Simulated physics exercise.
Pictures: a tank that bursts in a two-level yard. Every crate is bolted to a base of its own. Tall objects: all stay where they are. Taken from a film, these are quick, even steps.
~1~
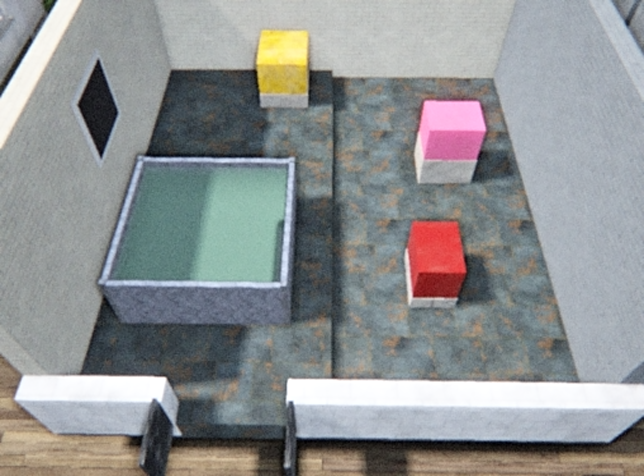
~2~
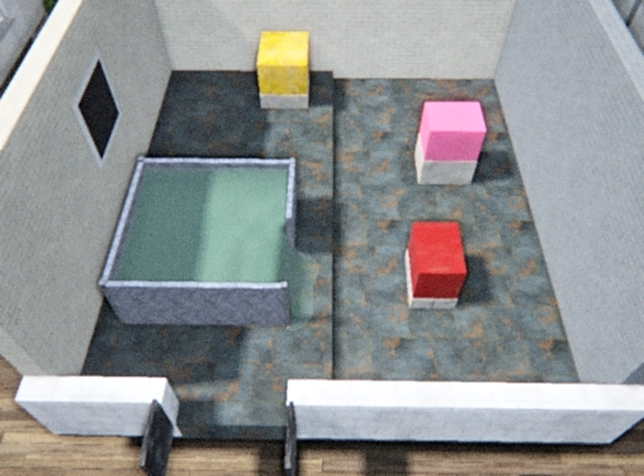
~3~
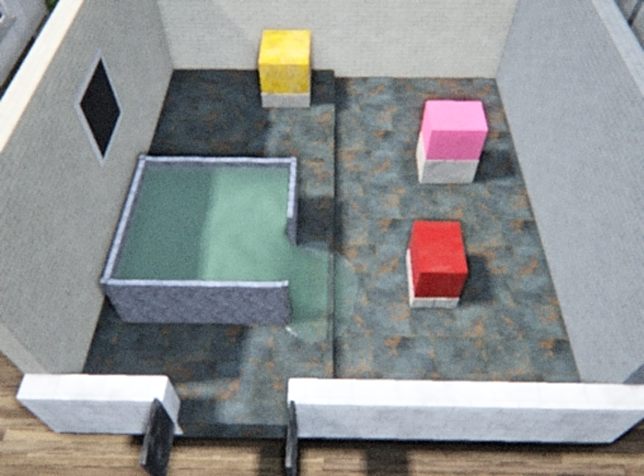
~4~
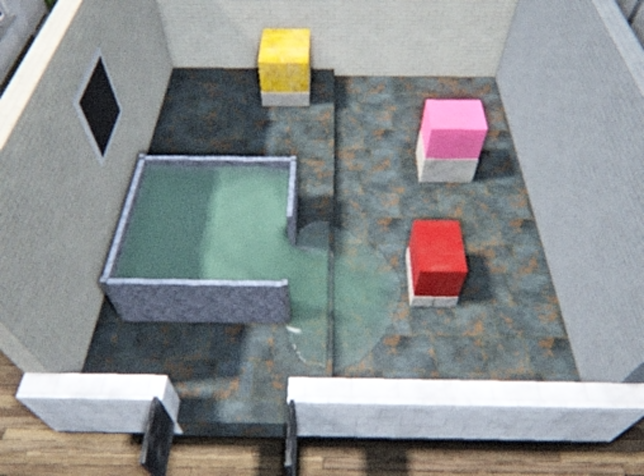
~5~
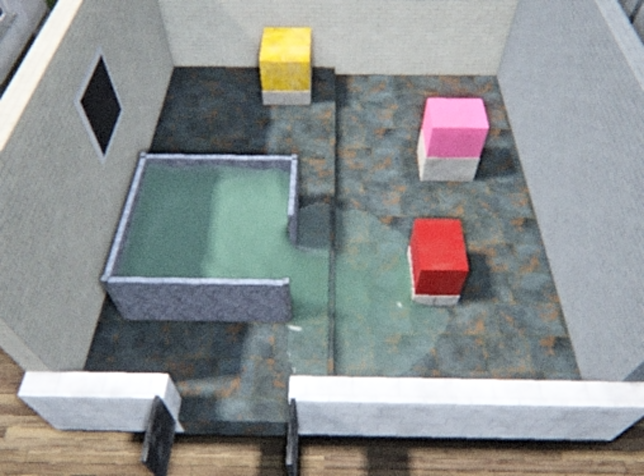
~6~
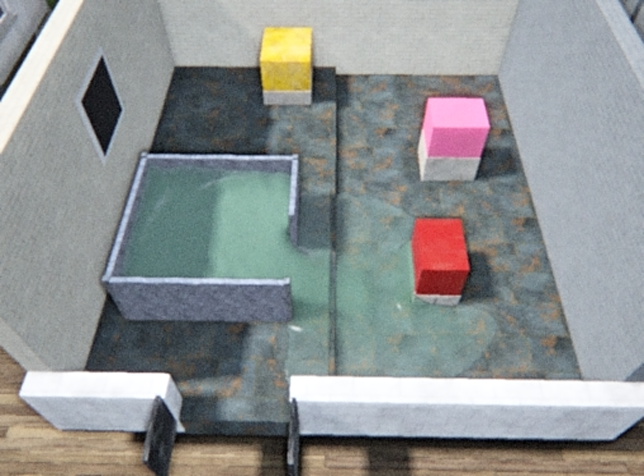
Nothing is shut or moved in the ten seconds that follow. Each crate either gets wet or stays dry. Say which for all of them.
One by one: Red crate: Wet; pink crate: Dry; yellow crate: Dry.
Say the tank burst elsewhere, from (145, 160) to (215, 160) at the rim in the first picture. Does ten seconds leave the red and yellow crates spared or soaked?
First the red crate: It is never reached; then the yellow crate: It gets reached.
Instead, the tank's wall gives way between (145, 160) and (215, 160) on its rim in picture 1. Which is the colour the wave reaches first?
The crate marked yellow comes first.
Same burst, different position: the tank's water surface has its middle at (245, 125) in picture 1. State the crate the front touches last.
Yellow-painted one.
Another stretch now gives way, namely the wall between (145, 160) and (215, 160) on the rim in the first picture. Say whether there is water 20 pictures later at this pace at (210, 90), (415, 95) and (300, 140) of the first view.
Drenched; drenched; drenched.
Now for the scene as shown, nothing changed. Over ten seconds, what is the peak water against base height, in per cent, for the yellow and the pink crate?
Roughly 20 and 80 per cent respectively.
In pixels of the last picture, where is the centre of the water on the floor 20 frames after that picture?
It is near (350, 255).
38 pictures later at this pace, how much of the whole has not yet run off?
100 % or so.
A moment on, water covers 25 % of the floor; the red crate water round its plinth, the pink crate water round its plinth, the yellow crate not reached.
Next, water covers 40 % of the floor; the red crate water round its plinth, the pink crate water round its plinth, the yellow crate not reached.
Then, water covers 55 % of the floor; the red crate water round its plinth, the pink crate water round its plinth, the yellow crate water round its plinth.
Later, water covers 55 % of the floor; the red crate water round its plinth, the pink crate water round its plinth, the yellow crate water round its plinth.
In the end, water covers 60 % of the floor; the red crate was topped, the pink crate stayed above the water, the yellow crate stayed above the water.
